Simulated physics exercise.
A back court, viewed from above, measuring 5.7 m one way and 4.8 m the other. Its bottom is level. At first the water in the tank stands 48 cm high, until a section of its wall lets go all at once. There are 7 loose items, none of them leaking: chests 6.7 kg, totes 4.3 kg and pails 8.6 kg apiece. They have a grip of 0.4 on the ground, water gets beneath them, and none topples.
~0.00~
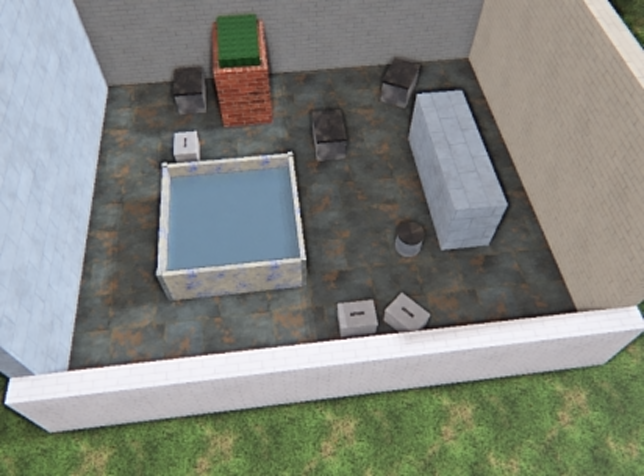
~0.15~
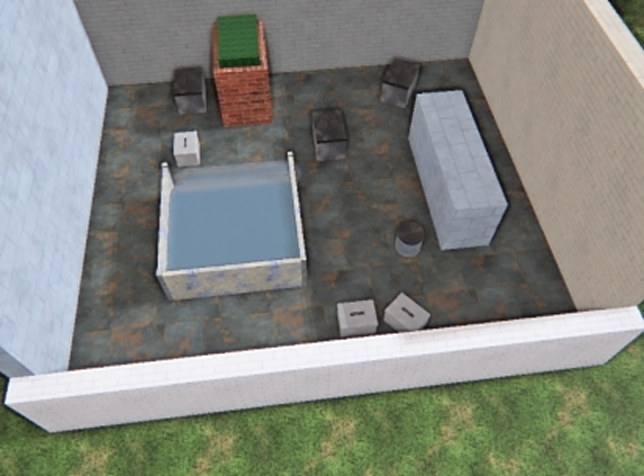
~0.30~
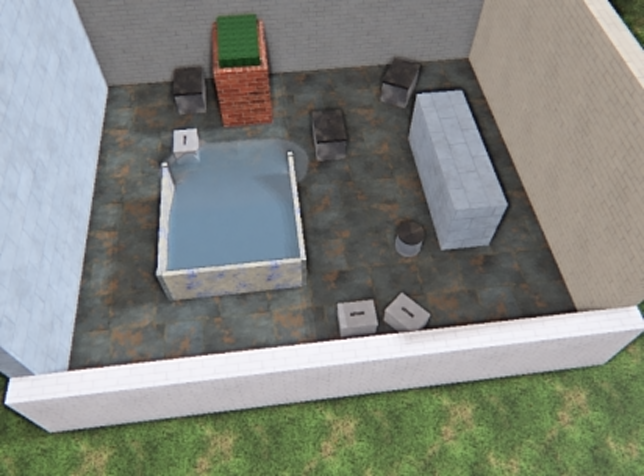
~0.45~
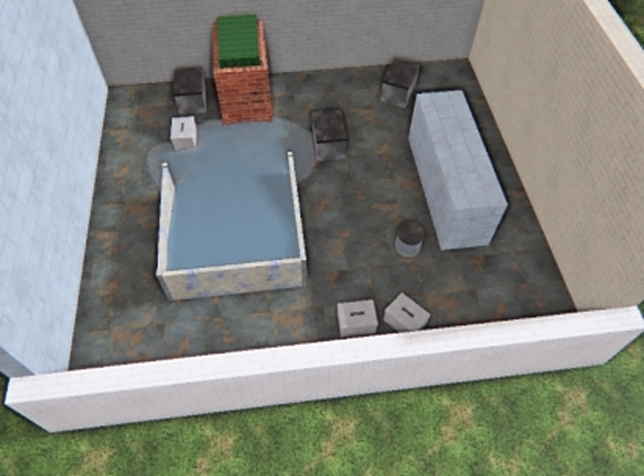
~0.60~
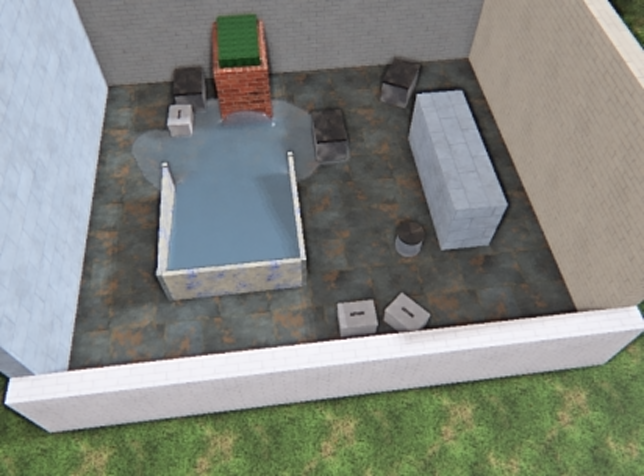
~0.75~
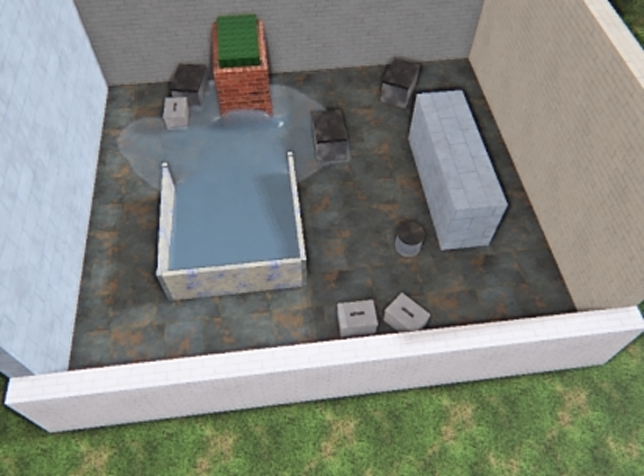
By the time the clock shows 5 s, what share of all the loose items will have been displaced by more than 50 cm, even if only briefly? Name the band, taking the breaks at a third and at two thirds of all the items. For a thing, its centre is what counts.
Looks like the portion will come out in the mid band.
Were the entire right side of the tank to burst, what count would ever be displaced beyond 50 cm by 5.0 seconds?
That gives 5 of them.
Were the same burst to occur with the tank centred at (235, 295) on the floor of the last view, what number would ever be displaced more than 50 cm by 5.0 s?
Then 3 of them would.
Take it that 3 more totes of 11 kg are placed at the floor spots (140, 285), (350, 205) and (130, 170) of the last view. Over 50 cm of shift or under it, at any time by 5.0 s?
In the order asked: Below the mark; below the mark; above the mark.
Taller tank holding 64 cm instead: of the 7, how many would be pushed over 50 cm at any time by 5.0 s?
It would come to 4 of them.
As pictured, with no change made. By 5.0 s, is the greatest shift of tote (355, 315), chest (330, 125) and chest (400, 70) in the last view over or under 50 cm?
Result, in order: Undershooting / overshooting / overshooting.
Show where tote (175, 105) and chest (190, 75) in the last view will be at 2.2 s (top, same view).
I'd say close to (111, 70) and close to (148, 58).
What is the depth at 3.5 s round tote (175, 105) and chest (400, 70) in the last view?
Close to 15 and 9 centimetres.
After 1.1 s 1 of 7 are over 50 cm from their spots; 2 afloat.
After 2.2 s 3 of 7 are over 50 cm from their spots; 2 afloat.
After 3.5 s 3 of 7 are over 50 cm from their spots; 3 afloat.
After 5.0 s 3 of 7 are over 50 cm from their spots, and 4 have been at some point; 3 afloat.
